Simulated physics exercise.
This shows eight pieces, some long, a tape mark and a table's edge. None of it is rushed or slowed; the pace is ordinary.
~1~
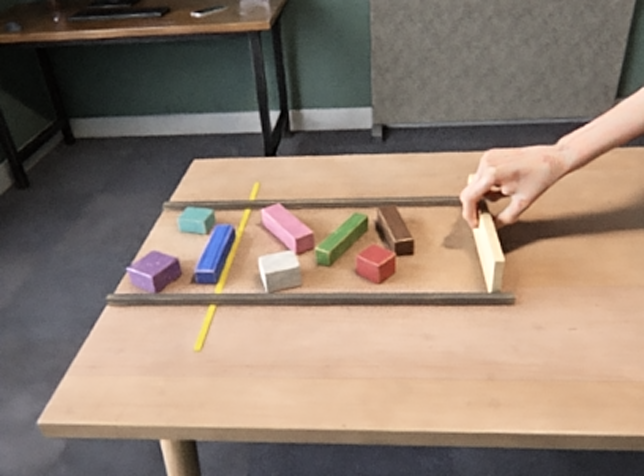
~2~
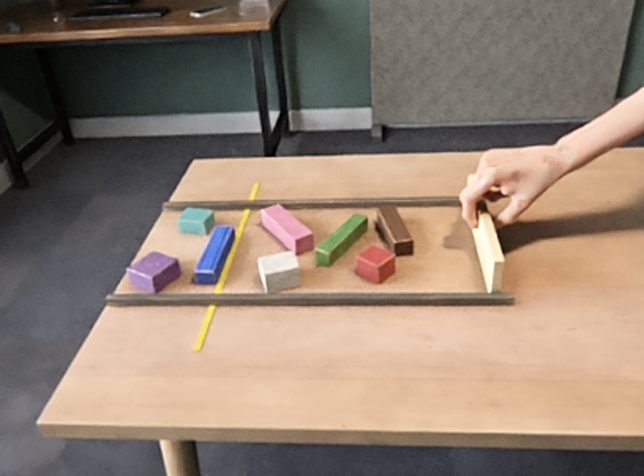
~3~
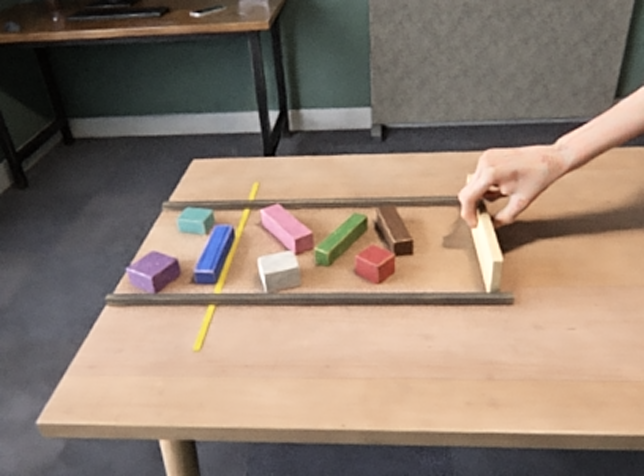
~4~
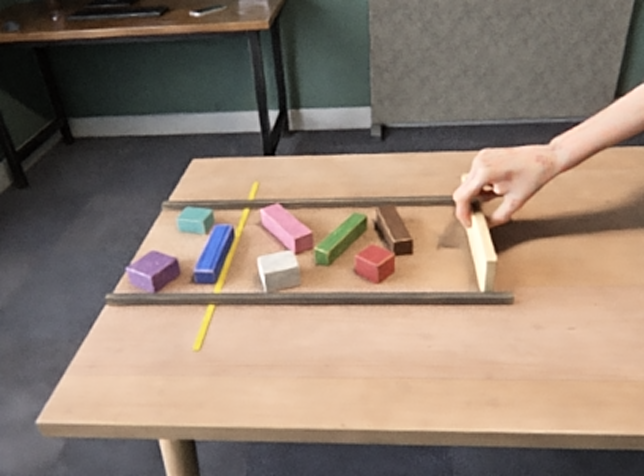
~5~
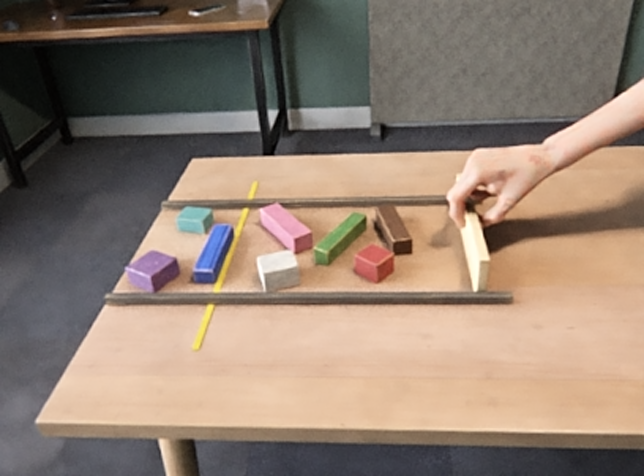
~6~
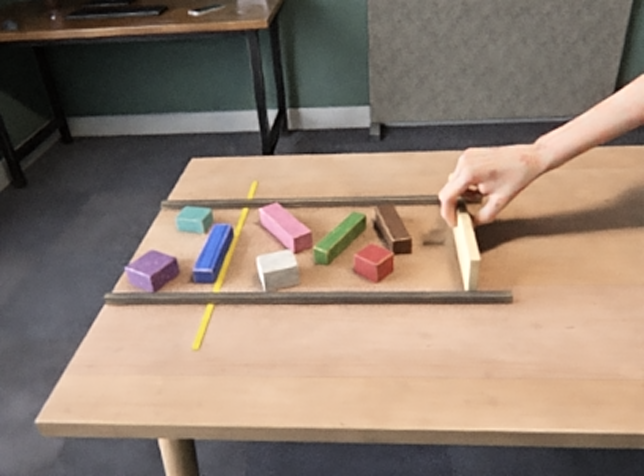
On a wooden table, a hand slides an upright board slightly left between two rails.
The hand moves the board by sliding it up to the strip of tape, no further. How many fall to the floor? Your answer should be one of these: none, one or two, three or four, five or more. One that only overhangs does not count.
The count is none.
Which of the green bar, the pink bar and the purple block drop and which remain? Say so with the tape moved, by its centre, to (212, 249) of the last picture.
One by one: The green bar holds its spot, the pink bar holds its spot, the purple block topples.
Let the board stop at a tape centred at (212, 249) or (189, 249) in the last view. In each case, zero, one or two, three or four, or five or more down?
Counts, in turn - either one or two; either three or four.
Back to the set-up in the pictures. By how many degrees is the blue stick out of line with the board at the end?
It is near 5° out of line.
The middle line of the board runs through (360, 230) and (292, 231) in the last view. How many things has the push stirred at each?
Up to then 3, and up to the other point 5.
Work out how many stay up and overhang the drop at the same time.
That adds up to 1.
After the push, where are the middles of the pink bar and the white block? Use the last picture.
Result: One at about (192, 228), the other at about (172, 274).
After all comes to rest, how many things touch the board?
All in all, 2.
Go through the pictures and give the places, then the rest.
The first picture shows purple block (155, 271); turquoise block (197, 221); blue stick (217, 253); board (483, 230); tape (233, 250).
The second picture shows turquoise block (197, 221); green bar (343, 239).
The third picture shows blue stick (216, 253); board (482, 229).
The fourth picture shows purple block (154, 271); pink bar (286, 228).
The fifth picture shows turquoise block (195, 220); white block (279, 271).
The sixth picture shows purple block (153, 270); turquoise block (195, 220); blue stick (215, 252); board (462, 228); tape (231, 249).
Soon after, none off yet; purple block at rest near (153, 270); turquoise block at rest near (195, 220); blue stick at rest near (215, 252).
Then, none off yet; purple block at rest near (152, 270); turquoise block at rest near (195, 220); blue stick moved a little near (196, 253).
At rest, the number that fall off is zero.
